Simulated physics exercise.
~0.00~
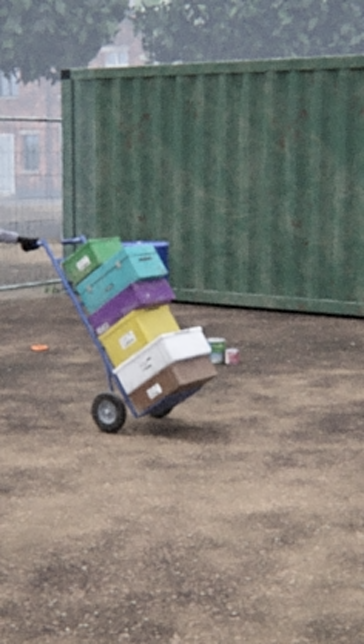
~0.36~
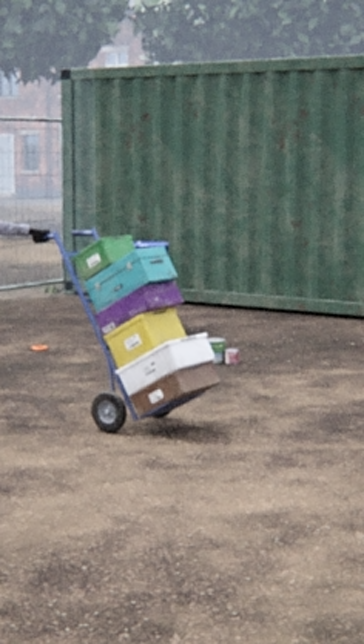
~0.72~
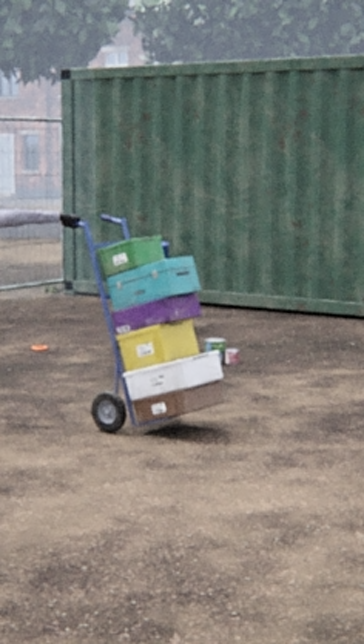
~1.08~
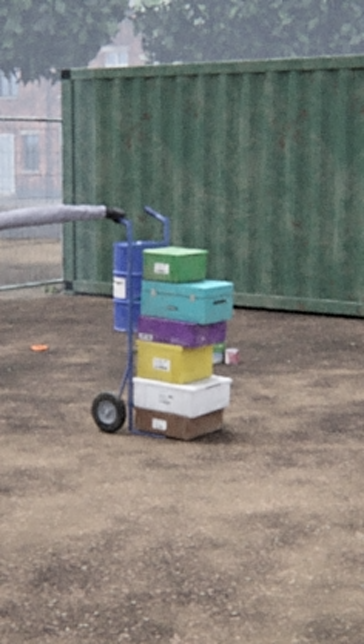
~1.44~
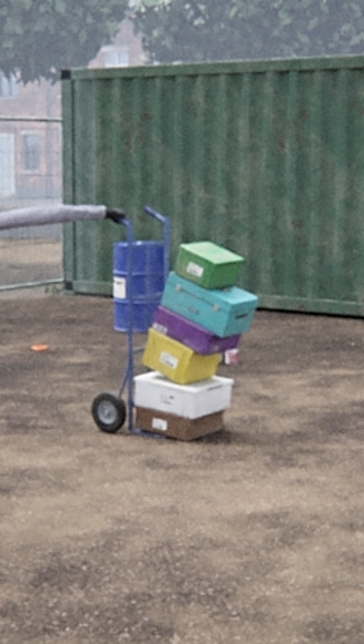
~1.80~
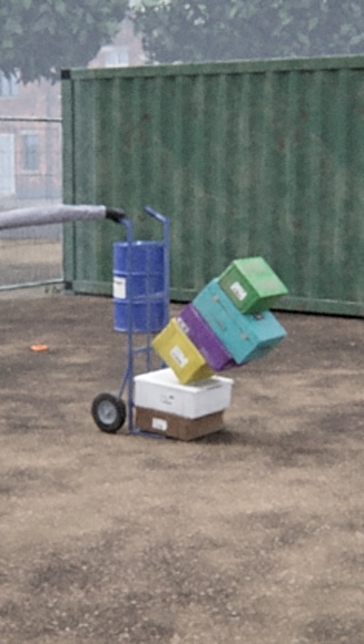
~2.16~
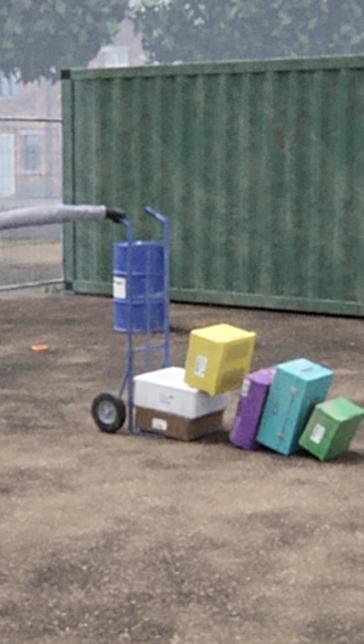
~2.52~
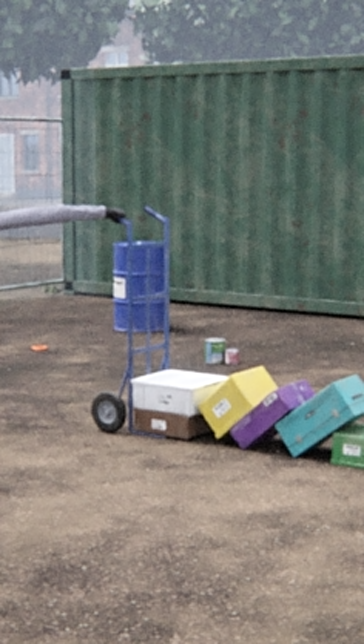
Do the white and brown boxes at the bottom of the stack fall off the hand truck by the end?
No, the white and brown boxes stay in place on the hand truck, one on top of the other, after the boxes above them have tumbled off.
